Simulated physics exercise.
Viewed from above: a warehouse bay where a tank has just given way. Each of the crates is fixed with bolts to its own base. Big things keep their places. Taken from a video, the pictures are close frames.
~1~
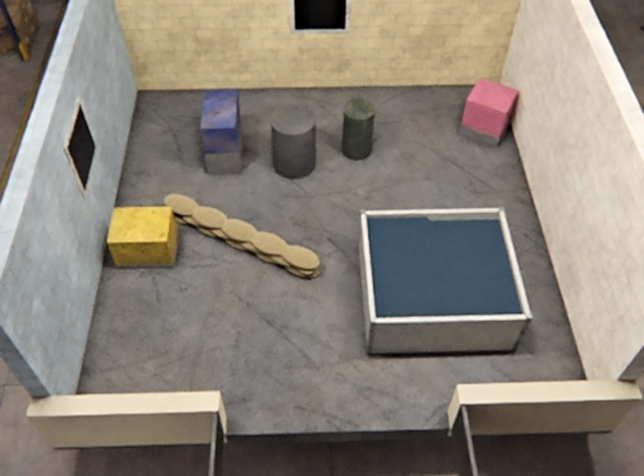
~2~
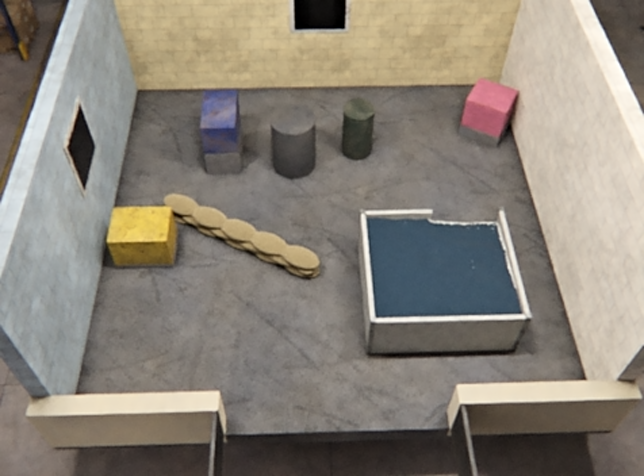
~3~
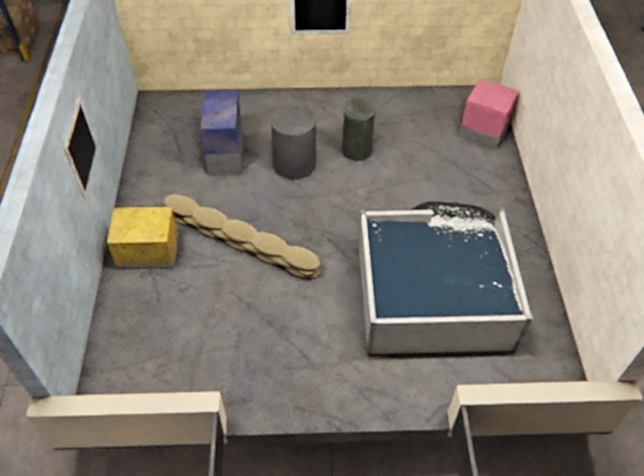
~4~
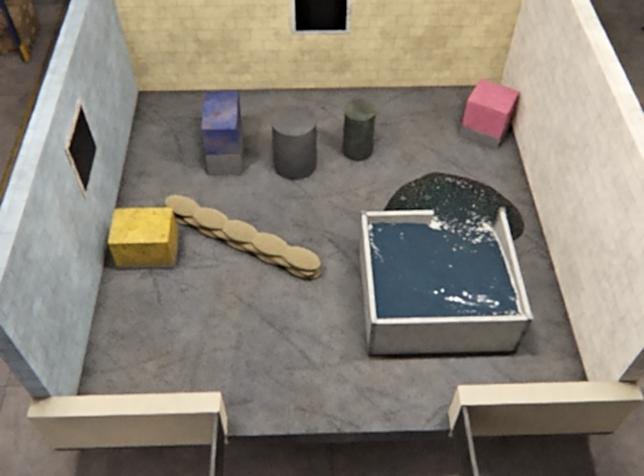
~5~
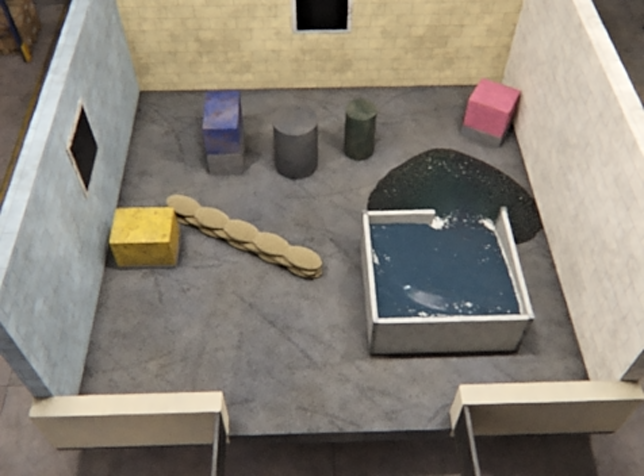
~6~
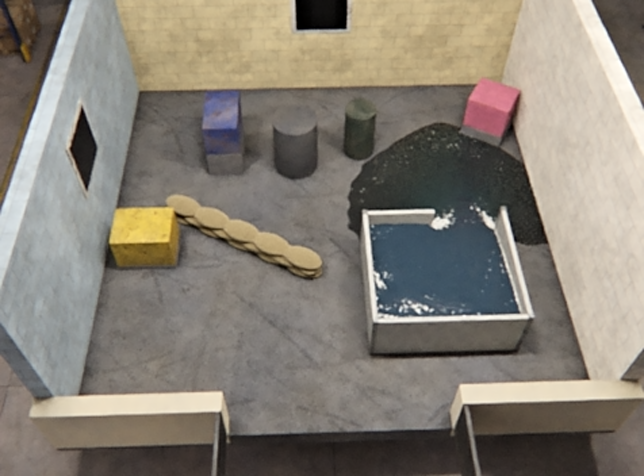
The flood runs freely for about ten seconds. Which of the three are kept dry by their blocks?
The yellow crate ends up wet; the blue crate remains dry; the pink crate ends up wet.
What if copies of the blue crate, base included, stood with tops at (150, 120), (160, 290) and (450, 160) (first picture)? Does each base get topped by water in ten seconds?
Listed in turn: Clear / clear / overtopped.
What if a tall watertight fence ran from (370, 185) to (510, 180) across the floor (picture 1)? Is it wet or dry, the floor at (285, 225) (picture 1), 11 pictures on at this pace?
At that place: Covered.
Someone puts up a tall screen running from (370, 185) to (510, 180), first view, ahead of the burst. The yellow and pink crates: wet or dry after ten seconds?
Observation - yellow: Not flooded; pink: Flooded.
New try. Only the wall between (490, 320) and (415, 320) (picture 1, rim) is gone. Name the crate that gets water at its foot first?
My answer: The crate marked pink.
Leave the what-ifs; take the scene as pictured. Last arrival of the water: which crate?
That would be the crate marked yellow.
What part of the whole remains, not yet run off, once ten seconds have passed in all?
Roughly 100 parts in a hundred.
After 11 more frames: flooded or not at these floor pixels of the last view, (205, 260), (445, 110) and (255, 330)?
Going through them in order, I'd say clear, drenched and clear.
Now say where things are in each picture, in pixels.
Still water in the open tank at (440, 265), in the first frame.
Water pours out on the open tank's far side and has run to a hidden place, in the second frame.
Water pours out on the open tank's far side and has run to (417, 212), in the third frame.
The front is at (431, 178), out from the gap on the open tank's far side, in the fourth frame.
The front is at (453, 153), out from the gap on the open tank's far side, in the fifth frame.
Water pours out on the open tank's far side and has run to (451, 128), in the sixth frame.
A moment on, water covers 25 % of the floor; the yellow crate not reached, the blue crate not reached, the pink crate water round its plinth.
Next, water covers 30 % of the floor; the yellow crate not reached, the blue crate not reached, the pink crate water round its plinth.
Then, water covers 45 % of the floor; the yellow crate not reached, the blue crate water round its plinth, the pink crate water round its plinth.
Later, water covers 65 % of the floor; the yellow crate water round its plinth, the blue crate water round its plinth, the pink crate water round its plinth.
In the end, water covers 90 % of the floor; the yellow crate was topped, the blue crate stayed above the water, the pink crate was topped.
